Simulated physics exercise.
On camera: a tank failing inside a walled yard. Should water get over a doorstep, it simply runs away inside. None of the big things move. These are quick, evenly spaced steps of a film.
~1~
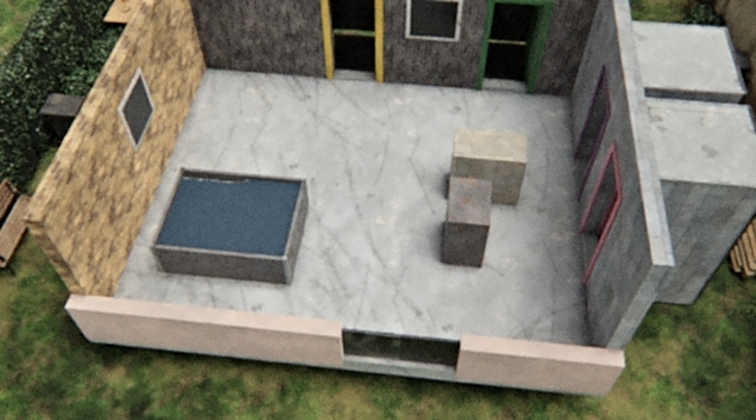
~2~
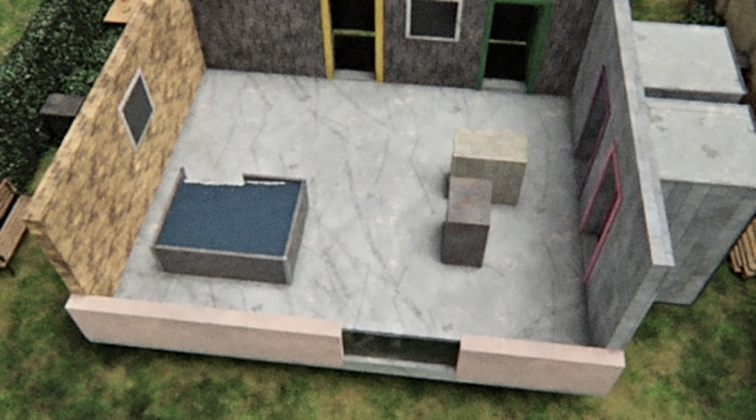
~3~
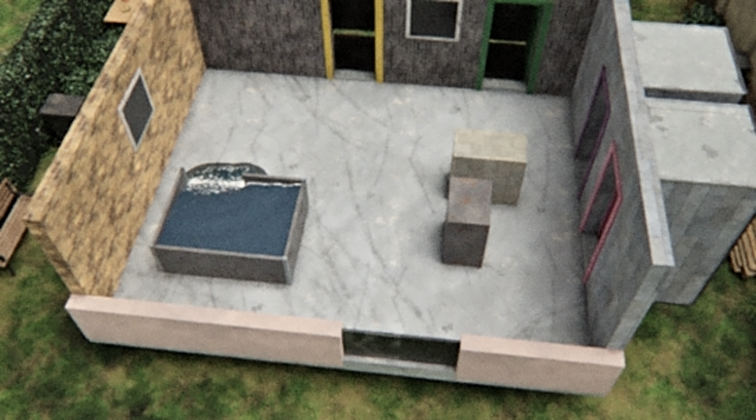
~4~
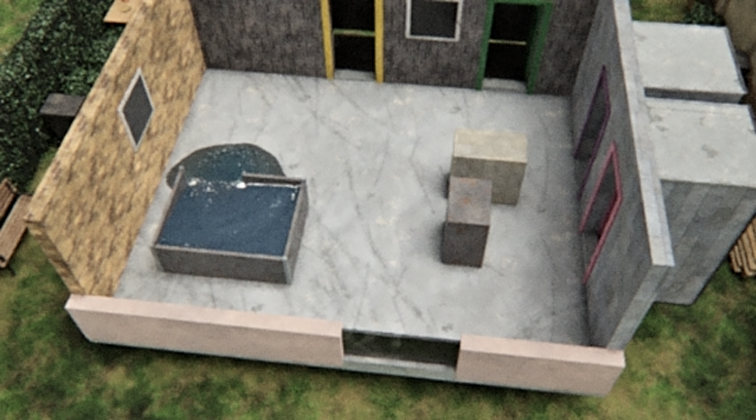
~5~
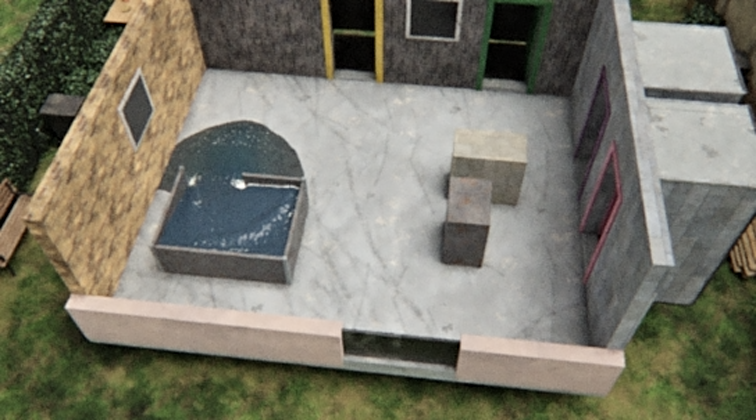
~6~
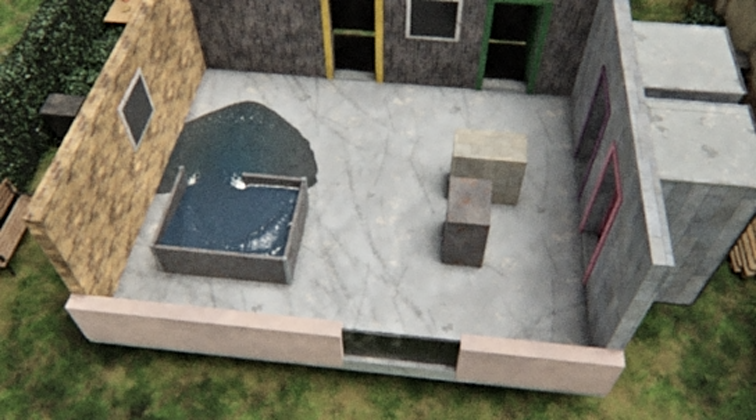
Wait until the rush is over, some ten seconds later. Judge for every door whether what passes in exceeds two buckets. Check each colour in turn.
The purple door exceeds two; the pink door does not exceed two; the green door does not exceed two; the yellow door exceeds two.
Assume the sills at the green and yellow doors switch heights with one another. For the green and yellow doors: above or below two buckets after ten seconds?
My reading: The green one passes that mark, the yellow one holds.
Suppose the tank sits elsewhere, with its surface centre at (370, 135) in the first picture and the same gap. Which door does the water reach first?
The yellow-painted one.
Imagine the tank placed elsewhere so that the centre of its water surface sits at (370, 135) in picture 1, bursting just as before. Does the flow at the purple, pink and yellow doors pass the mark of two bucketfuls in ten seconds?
Going through them, purple remains below the limit, pink remains below the limit and yellow overshoots.
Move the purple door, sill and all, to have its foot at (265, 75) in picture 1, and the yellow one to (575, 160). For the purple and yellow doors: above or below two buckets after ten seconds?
Purple door: Crosses the line; yellow door: Crosses the line.
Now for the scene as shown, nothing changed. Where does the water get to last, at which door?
I'd go with the pink one.
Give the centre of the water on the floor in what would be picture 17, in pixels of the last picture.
It is around (240, 175).
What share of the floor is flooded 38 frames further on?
About 60 per cent.
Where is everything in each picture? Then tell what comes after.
The water tank at (232, 215) is whole and still, in the first frame.
The front is at a hidden place, out from the gap on the water tank's far side, in the second frame.
Water pours out on the water tank's far side and has run to (258, 170), in the third frame.
Water pours out on the water tank's far side and has run to (252, 148), in the fourth frame.
Water pours out on the water tank's far side and has run to (253, 125), in the fifth frame.
Water pours out on the water tank's far side and has run to (244, 104), in the sixth frame.
A moment on, water covers 20 % of the floor; the purple door not reached, the pink door not reached, the green door not reached, the yellow door not reached.
Next, water covers 25 % of the floor; the purple door not reached, the pink door not reached, the green door not reached, the yellow door under two buckets in.
Then, water covers 35 % of the floor; the purple door not reached, the pink door not reached, the green door wet at the sill, nothing in, the yellow door over two buckets in.
Later, water covers 60 % of the floor; the purple door over two buckets in, the pink door wet at the sill, nothing in, the green door wet at the sill, nothing in, the yellow door over two buckets in.
In the end, water covers 90 % of the floor; the purple door over two buckets in, the pink door wet at the sill, nothing in, the green door wet at the sill, nothing in, the yellow door over two buckets in.
